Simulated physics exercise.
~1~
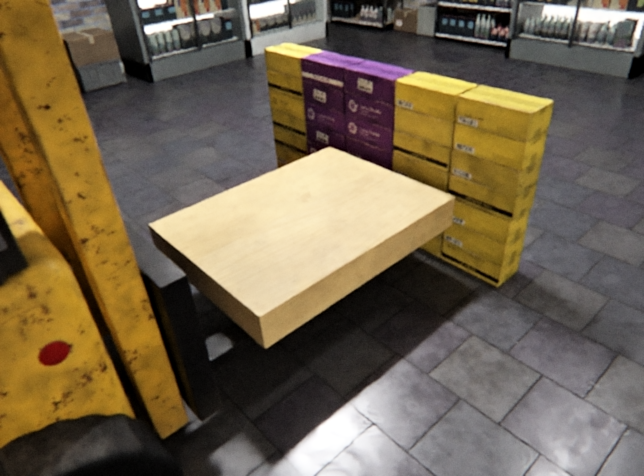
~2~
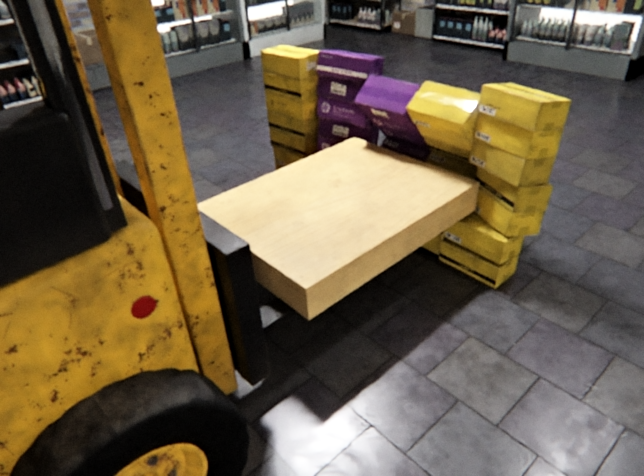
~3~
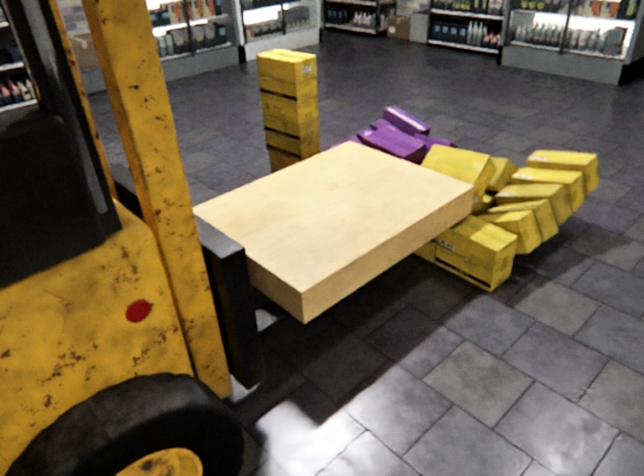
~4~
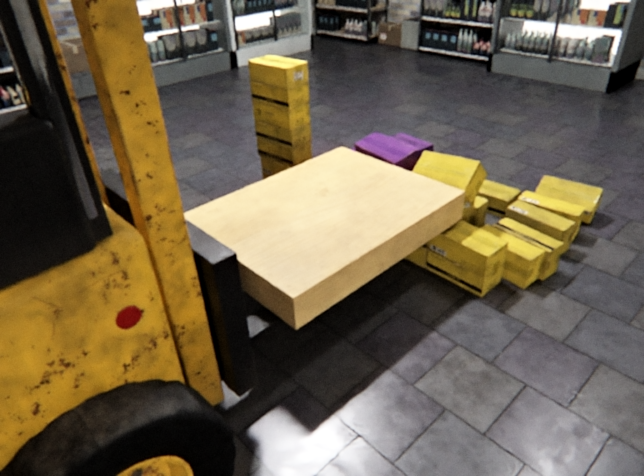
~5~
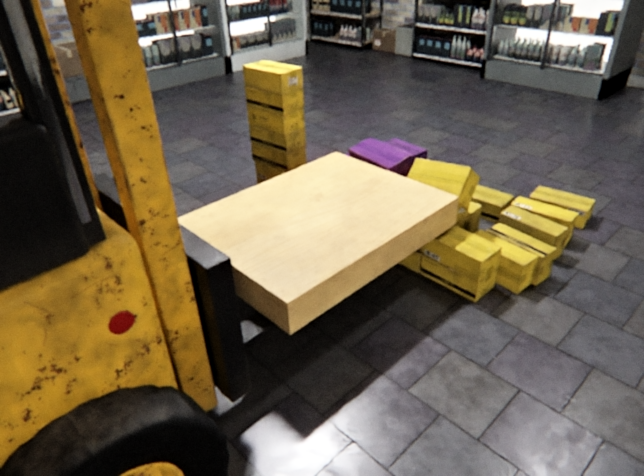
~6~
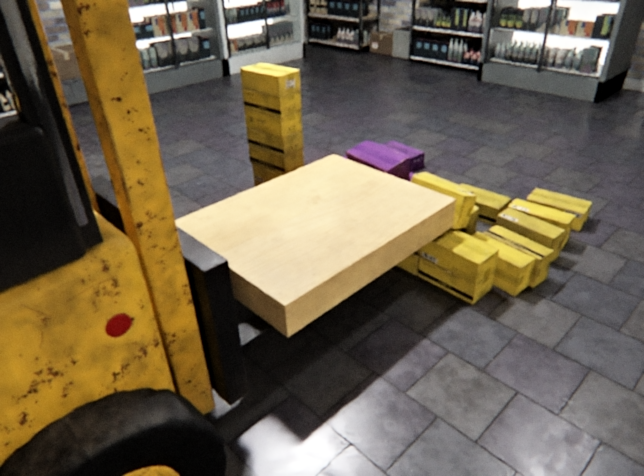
Forklift pushing a pale slab into a yellow and purple box wall, toppling most of it and leaving one yellow column standing.
